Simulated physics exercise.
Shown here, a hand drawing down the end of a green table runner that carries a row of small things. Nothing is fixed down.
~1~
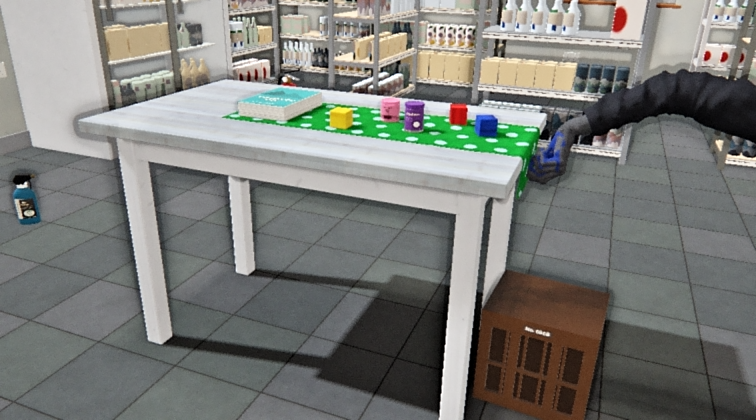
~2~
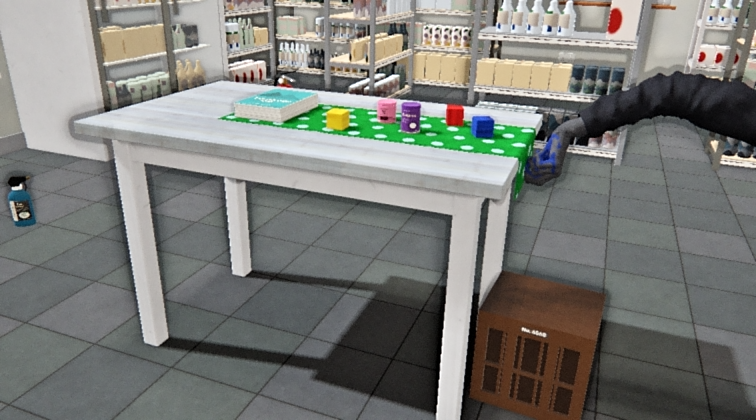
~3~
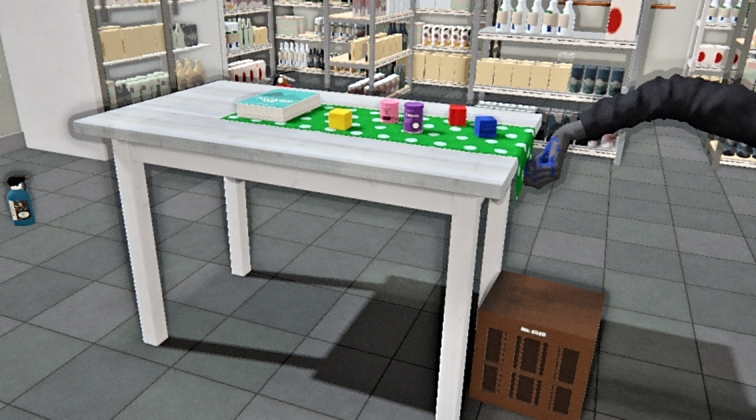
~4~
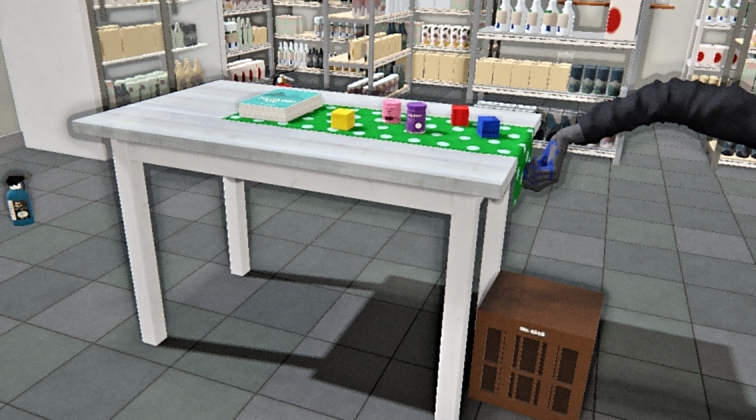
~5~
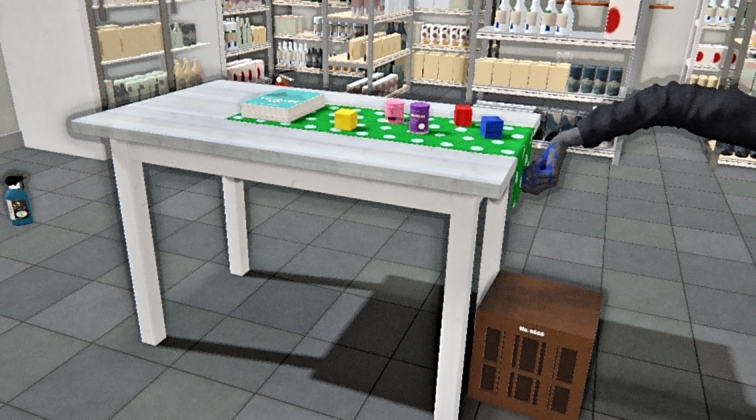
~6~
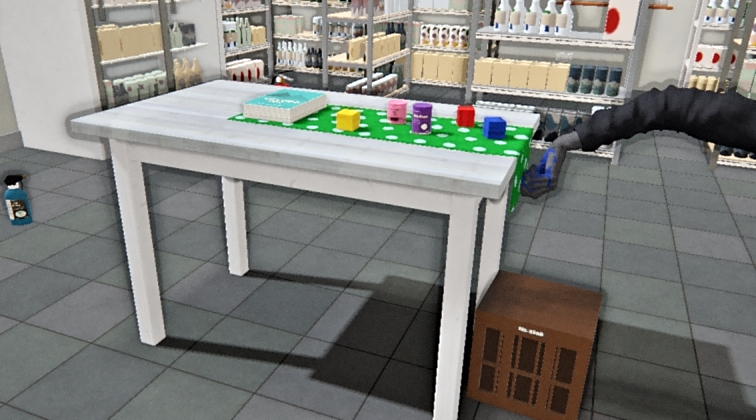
The clip opens on a white table with a book and a row of small colourful cubes and pots on a green polka-dot runner, its right end gripped by a dark-sleeved arm's hand. The hand draws the cloth slightly downward, and the row shifts a little to the right, still upright.
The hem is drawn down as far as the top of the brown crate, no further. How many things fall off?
The table loses three.
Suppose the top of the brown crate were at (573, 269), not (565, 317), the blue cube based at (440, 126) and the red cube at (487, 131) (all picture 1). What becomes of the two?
The blue cube stays on, the red cube falls.
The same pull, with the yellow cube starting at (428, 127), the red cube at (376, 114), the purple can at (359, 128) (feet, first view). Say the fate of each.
The yellow cube goes over, the red cube survives, the purple can does not fall.
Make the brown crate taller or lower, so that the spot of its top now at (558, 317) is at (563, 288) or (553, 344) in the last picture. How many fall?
The count: 2 and 4.
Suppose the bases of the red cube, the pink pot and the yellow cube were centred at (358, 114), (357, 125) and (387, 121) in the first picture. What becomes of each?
The red cube survives; the pink pot stays on; the yellow cube keeps its place on top.
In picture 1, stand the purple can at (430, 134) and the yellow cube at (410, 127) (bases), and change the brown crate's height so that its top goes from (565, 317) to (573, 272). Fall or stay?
The purple can survives; the yellow cube survives.
Soon after, hem near (516, 229); blue cube gone.
Then, hem near (512, 276); blue cube and red cube gone.
Further on, hem on the crate; blue cube, red cube and purple can gone.
At rest, hem on the crate; blue cube, red cube and purple can gone. The count of fallen things is three.
